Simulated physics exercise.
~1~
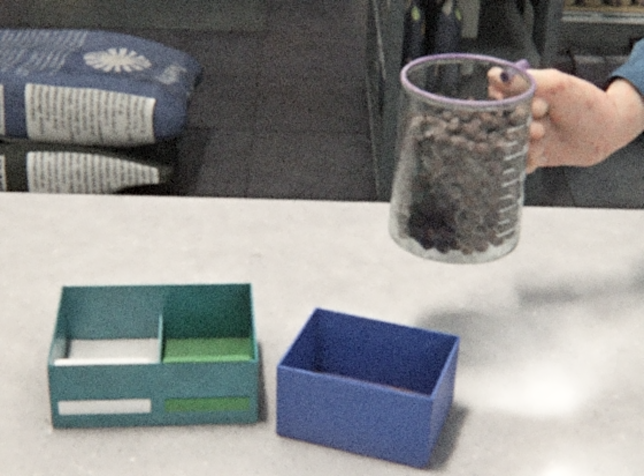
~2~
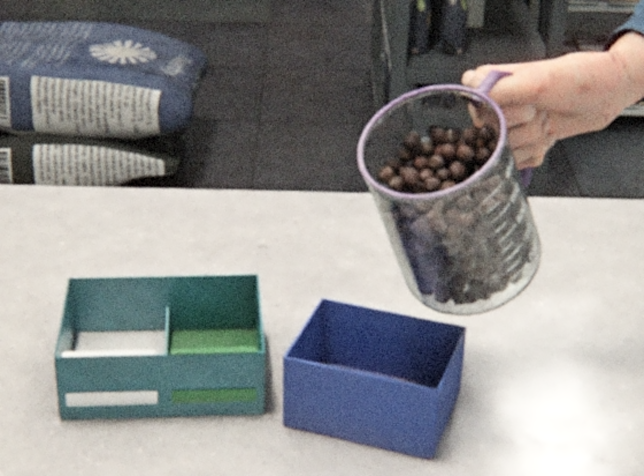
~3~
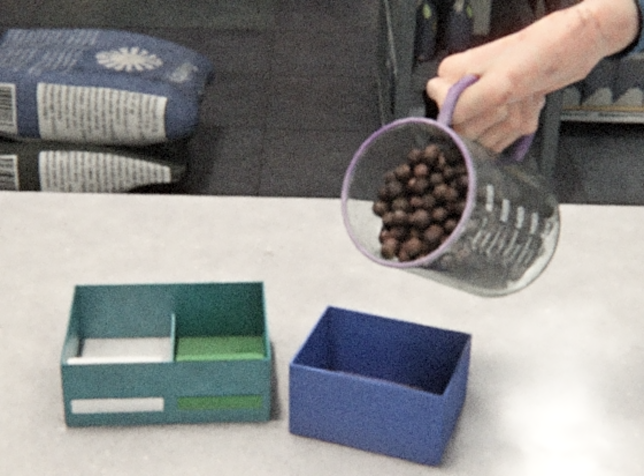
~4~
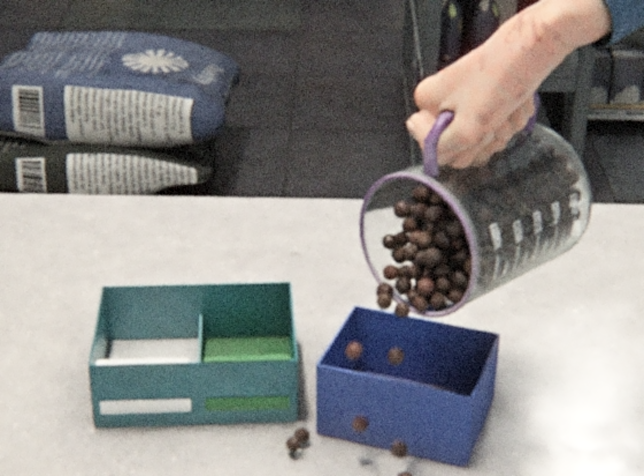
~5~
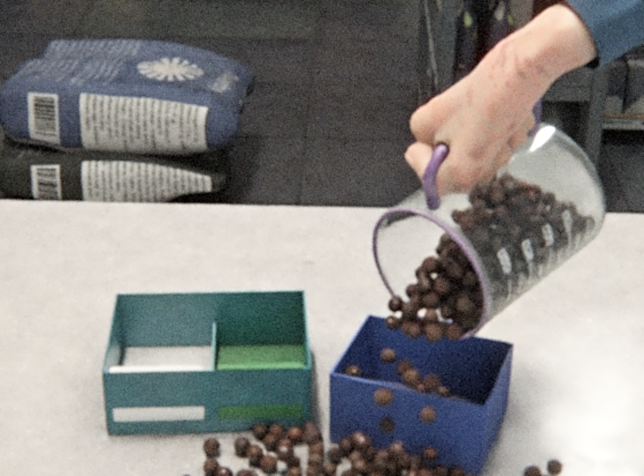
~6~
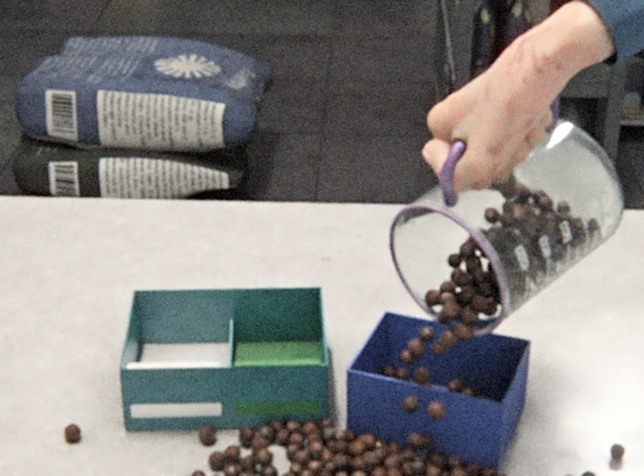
On a pale tabletop, a hand holds a clear jug with a purple rim and handle, filled with small brown balls, above a blue tin. To the left sits a green tin divided into a white section and a green section. The hand tips the jug leftward until the first balls spill over its rim. They fall toward the blue tin, and many land on the table in front of it. The view drifts slightly left as the pouring continues. Finally, balls are still falling from the partly emptied jug, with a broad scatter spread before both tins.
